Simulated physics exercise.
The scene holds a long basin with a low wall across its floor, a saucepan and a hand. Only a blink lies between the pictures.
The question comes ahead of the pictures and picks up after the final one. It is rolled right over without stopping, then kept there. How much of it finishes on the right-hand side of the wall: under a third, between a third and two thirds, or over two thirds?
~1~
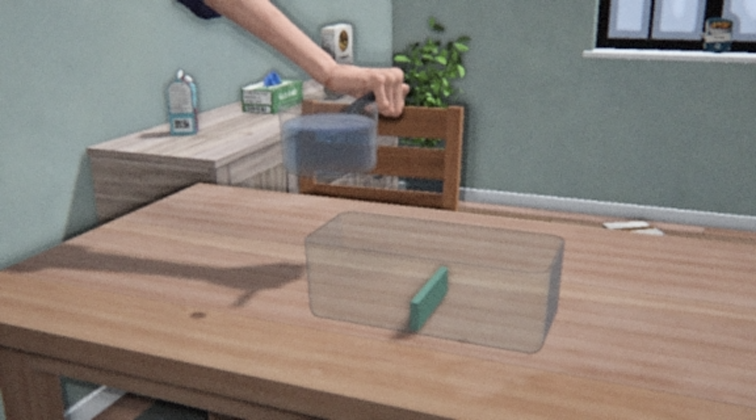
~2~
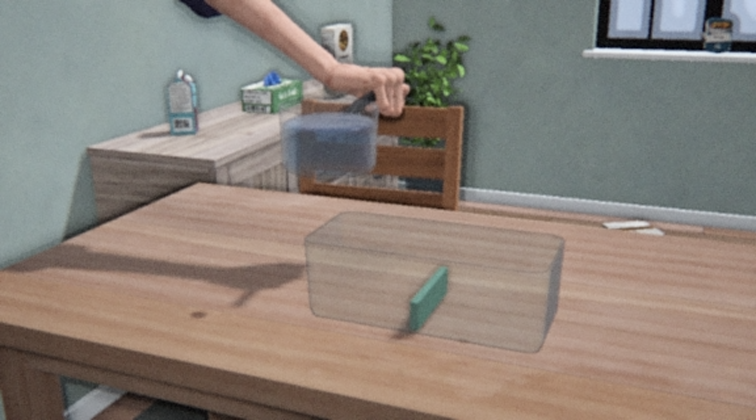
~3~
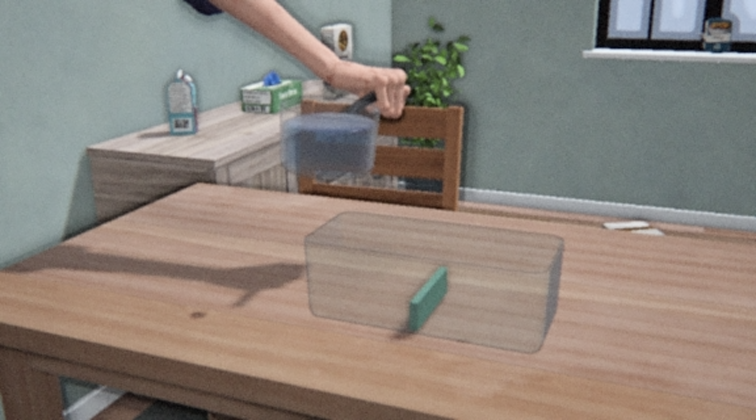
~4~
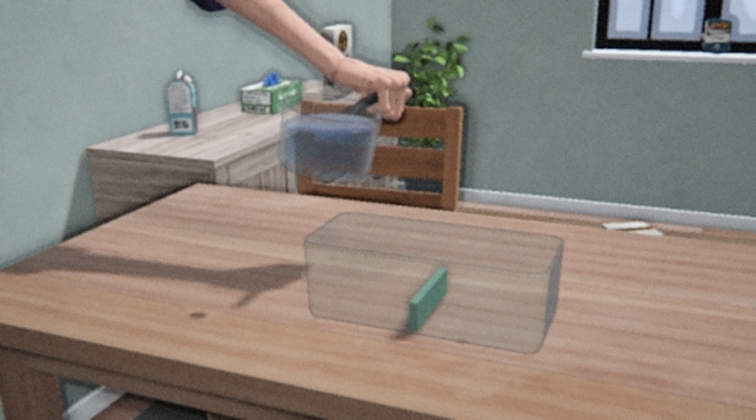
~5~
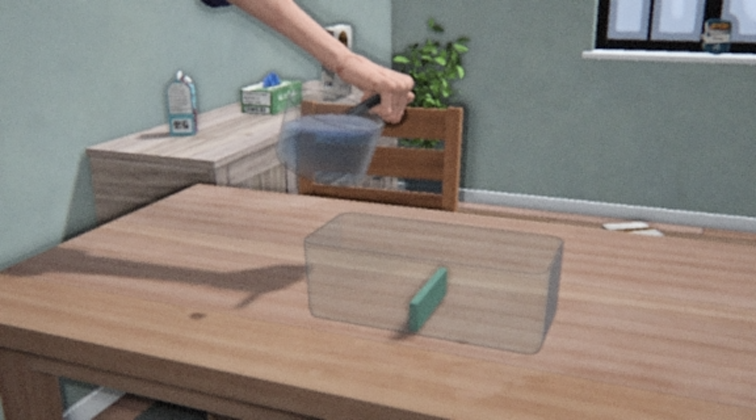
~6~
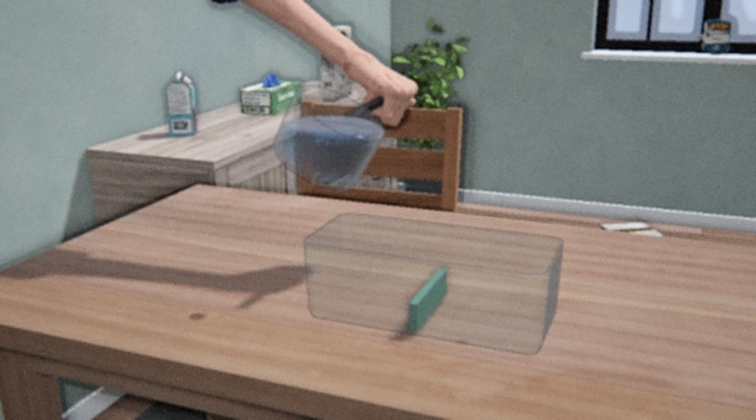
The share right of the wall does not reach a third.
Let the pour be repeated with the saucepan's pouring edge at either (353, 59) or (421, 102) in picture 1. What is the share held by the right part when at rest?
About 10 % the first time, about 90 % the second.
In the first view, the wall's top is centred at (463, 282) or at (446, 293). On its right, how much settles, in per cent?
Roughly 5 % and 10 %.
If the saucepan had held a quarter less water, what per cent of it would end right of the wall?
It works out near 5 percent.
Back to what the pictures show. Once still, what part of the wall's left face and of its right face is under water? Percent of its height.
I'd say close to 70 per cent on the left side and 20 on the right.
A moment on, the tilt is 86° and 49 per cent is still to pour, 13 is left of the wall and 4 right of it.
Next, the tilt is 98° and 14 per cent is still to pour, 56 is left of the wall and 20 right of it.
Then the tilt is 98° and 3 per cent is still to pour, 69 is left of the wall and 21 right of it.
Later the tilt is 98° and 1 per cent is still to pour, 74 is left of the wall and 23 right of it.
In the end 75 per cent lies left of the wall, 23 right of it and 2 outside.
